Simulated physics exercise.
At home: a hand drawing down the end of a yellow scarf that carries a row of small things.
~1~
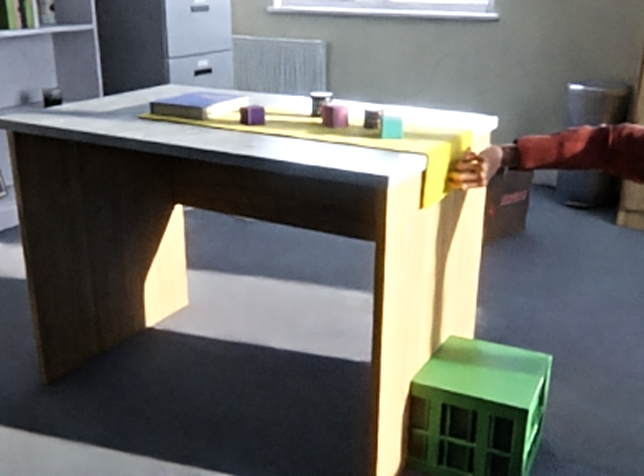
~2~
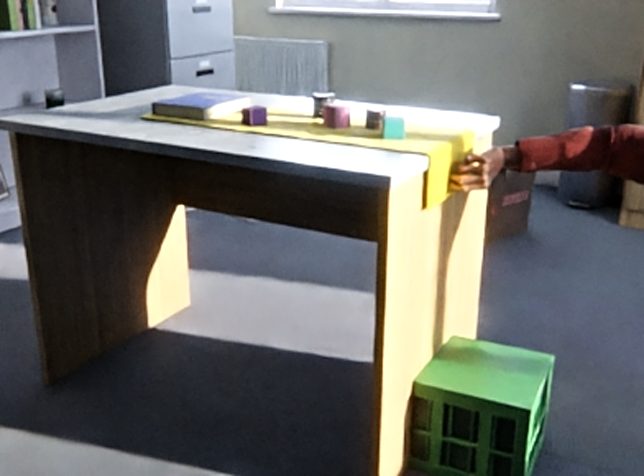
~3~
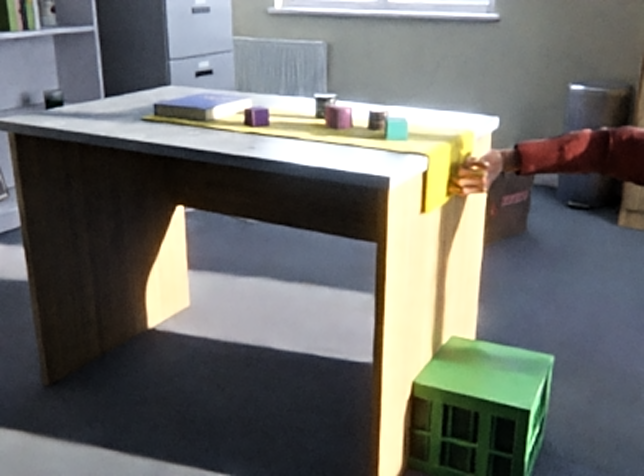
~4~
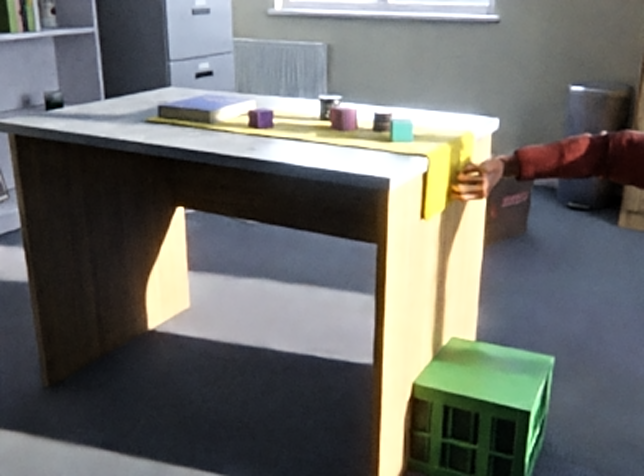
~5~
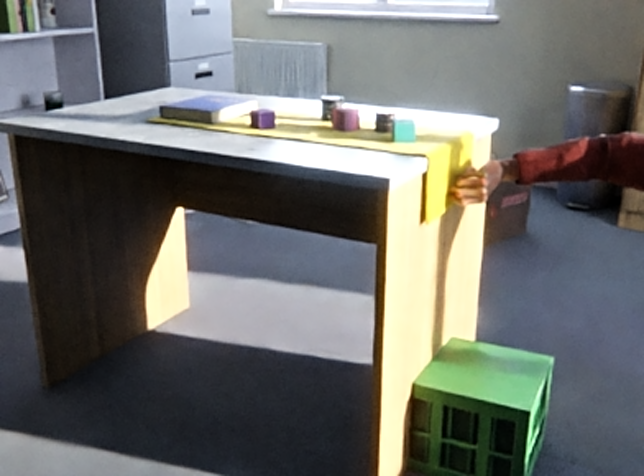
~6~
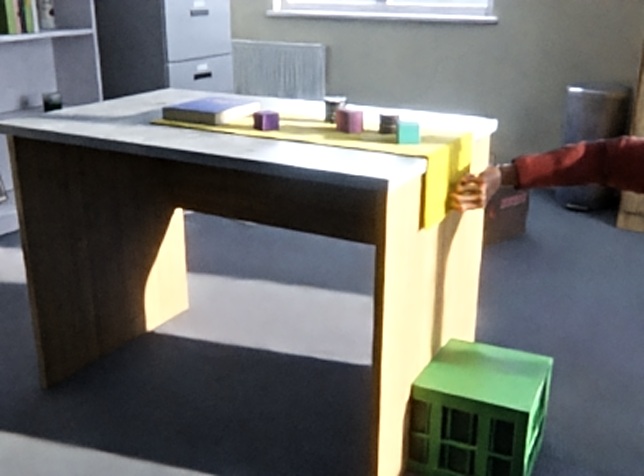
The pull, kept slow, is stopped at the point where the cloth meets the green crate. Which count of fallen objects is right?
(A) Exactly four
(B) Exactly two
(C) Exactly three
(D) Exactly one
Exactly four (A).
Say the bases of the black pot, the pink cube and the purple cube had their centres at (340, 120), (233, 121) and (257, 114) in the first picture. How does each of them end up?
The black pot ends up off, the pink cube ends up on top and the purple cube ends up on top.
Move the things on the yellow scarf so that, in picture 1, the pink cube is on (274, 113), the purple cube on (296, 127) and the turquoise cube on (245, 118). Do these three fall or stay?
So the pink cube stays aboard, the purple cube leaves the top, and the turquoise cube stays aboard.
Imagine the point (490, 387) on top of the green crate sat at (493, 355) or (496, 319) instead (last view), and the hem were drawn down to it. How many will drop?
If so, 3 and 2.
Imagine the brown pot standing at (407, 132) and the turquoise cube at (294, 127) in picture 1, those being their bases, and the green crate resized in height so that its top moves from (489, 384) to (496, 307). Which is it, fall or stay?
Outcome for the brown pot: It is lost. Outcome for the turquoise cube: It stays.
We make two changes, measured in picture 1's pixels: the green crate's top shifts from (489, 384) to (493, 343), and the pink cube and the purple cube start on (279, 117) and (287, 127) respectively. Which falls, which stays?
So the pink cube stays there, and the purple cube stays there.
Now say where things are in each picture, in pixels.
The first frame shows hem (424, 209); turquoise cube (392, 117); brown pot (374, 108); pink cube (335, 105); black pot (322, 94); purple cube (252, 106); top of the crate (489, 384).
The second frame shows hem (427, 210); turquoise cube (394, 117).
The third frame shows hem (426, 214); brown pot (379, 109).
The fourth frame shows hem (425, 221); pink cube (344, 108); top of the crate (491, 386).
The fifth frame shows hem (427, 225); black pot (332, 97).
The sixth frame shows hem (425, 231); turquoise cube (409, 122); brown pot (390, 113); pink cube (350, 110); black pot (336, 99); purple cube (266, 112).
Early on, hem near (446, 258); turquoise cube gone.
Midway, hem near (445, 302); turquoise cube and brown pot gone.
Near the end, hem on the crate; turquoise cube, brown pot, pink cube and black pot gone.
Finally, hem on the crate; turquoise cube, brown pot, pink cube and black pot gone. It carries off four.
